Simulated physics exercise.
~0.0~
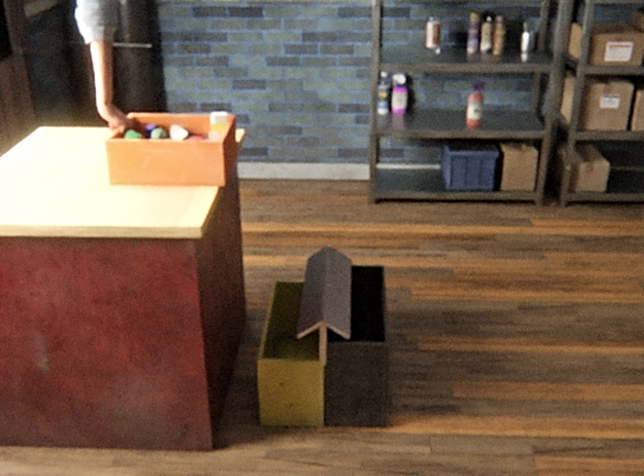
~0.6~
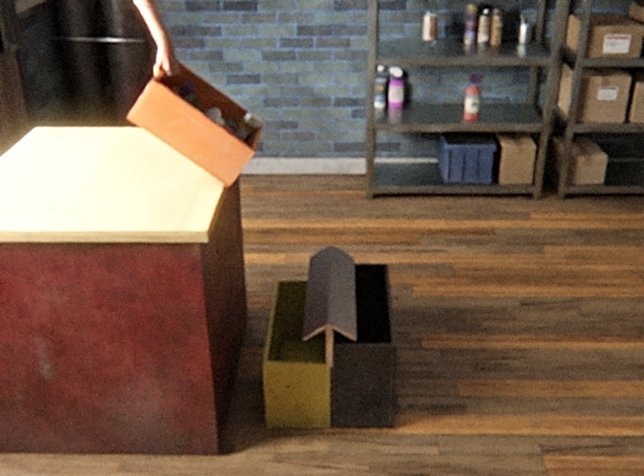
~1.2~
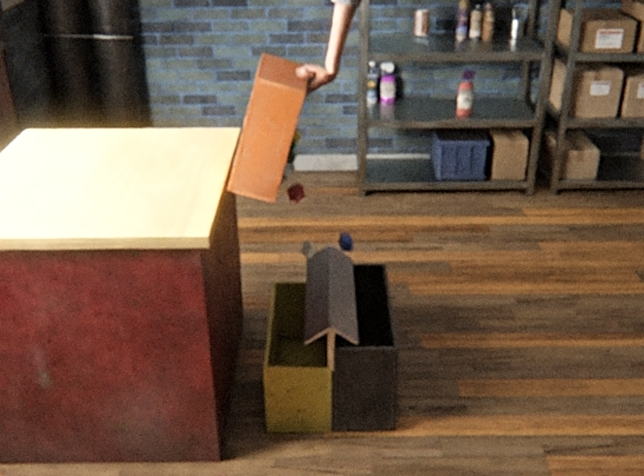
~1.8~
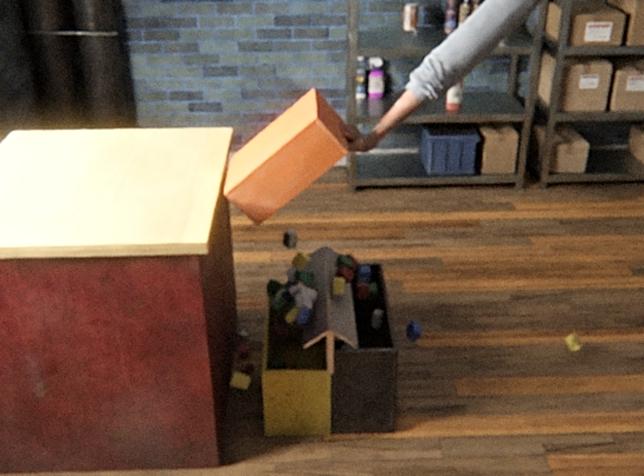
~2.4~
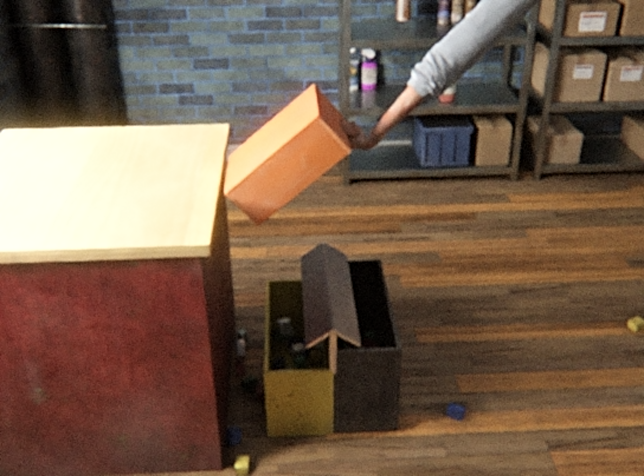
An orange crate of small colourful blocks sits at the right end of a pale-topped bench with dark red sides, seen from slightly above in a workshop with a blue brick wall and metal shelves. On the wooden floor to the right stand a yellow tote and a black one, with a grey peaked ridge between them. A hand tips the crate over the bench's edge. Blocks tumble onto the ridge and into both totes, while some fly wide. The arm finally holds the crate steeply tilted, with a few blocks scattered on the floor either side.
